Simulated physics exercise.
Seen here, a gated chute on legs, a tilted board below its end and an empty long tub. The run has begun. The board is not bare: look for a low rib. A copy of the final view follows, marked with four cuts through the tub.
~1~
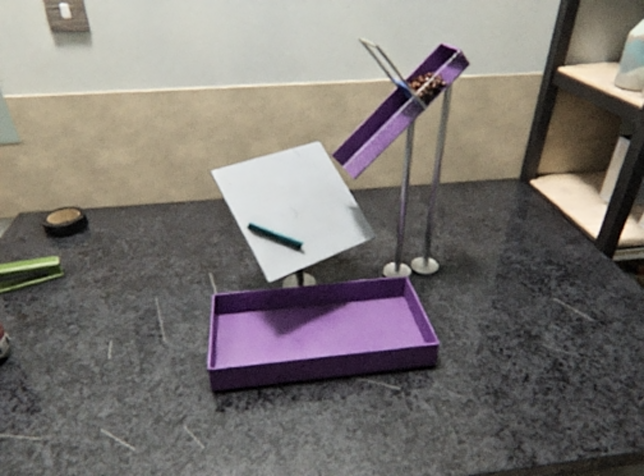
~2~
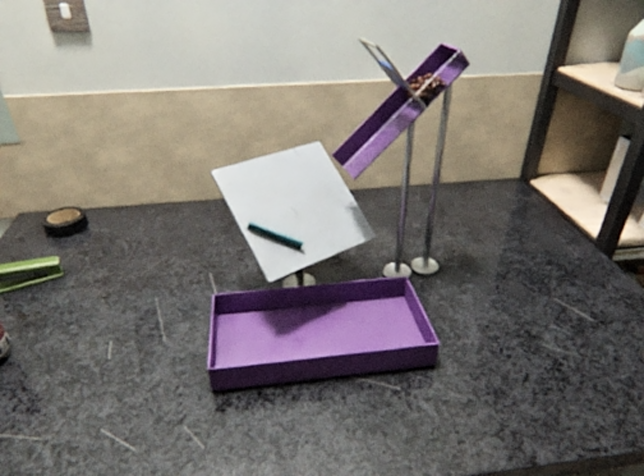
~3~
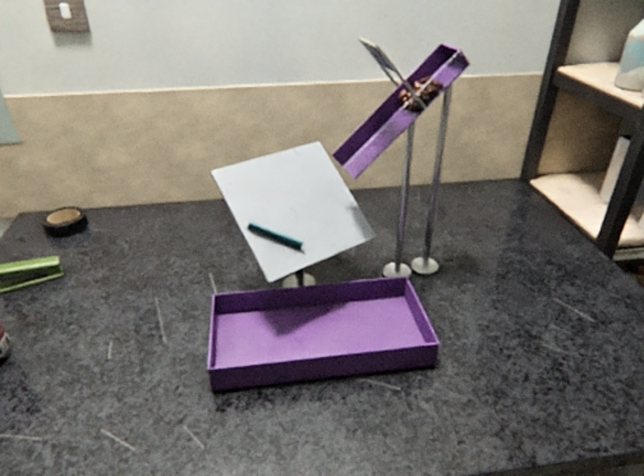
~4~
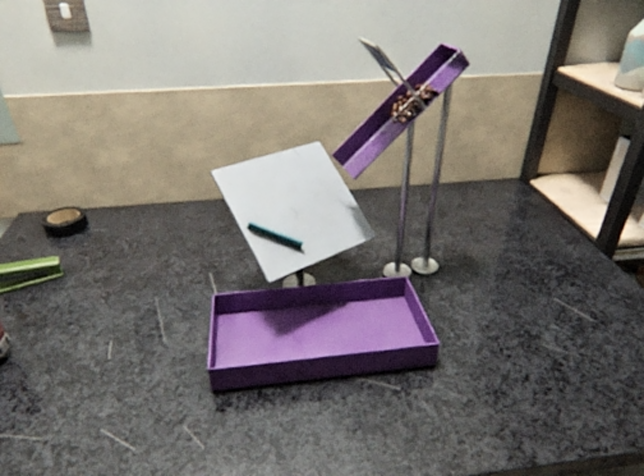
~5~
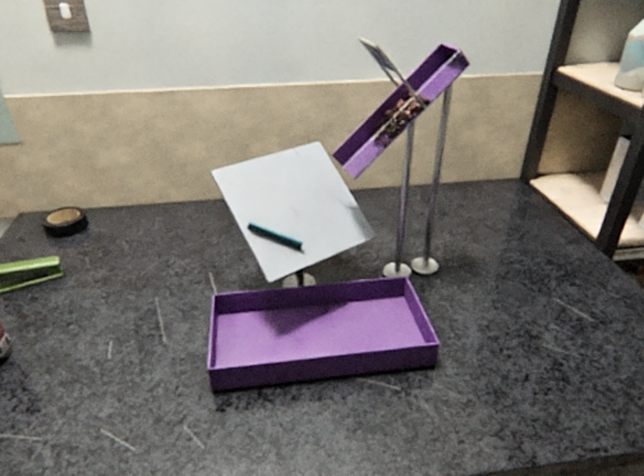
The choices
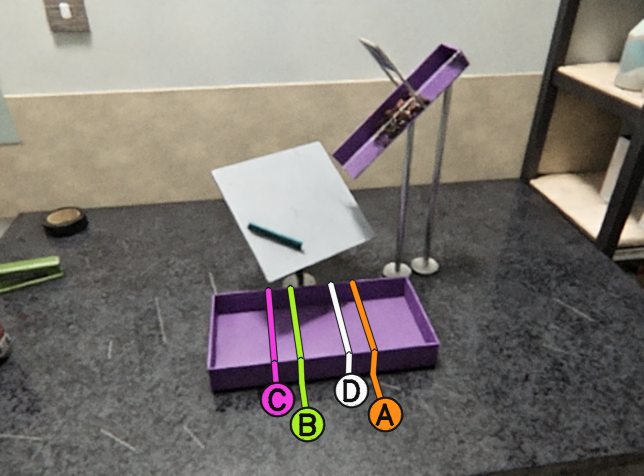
Purple chute on legs with its gate raised, small brown pieces sliding partway down it above a tilted white board and empty purple tub.
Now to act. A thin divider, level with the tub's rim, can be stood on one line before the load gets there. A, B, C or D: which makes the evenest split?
D works best here.
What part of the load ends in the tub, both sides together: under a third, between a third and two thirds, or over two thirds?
It is over two thirds.
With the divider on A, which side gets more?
Left.
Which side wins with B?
More lands on the right.
On the marked copy, line A crosses the front rim at (374, 350); line B crosses the front rim at (300, 359); line C crosses the front rim at (274, 361); line D crosses the front rim at (348, 353).
With A, of what is caught, almost all on the left of the divider, about a tenth on the right.
With B, of what is caught, just a few on the left of the divider, almost all on the right.
With C, of what is caught, not one piece on the left of the divider, every piece on the right.
With D, of what is caught, roughly two thirds on the left of the divider, roughly a third on the right.
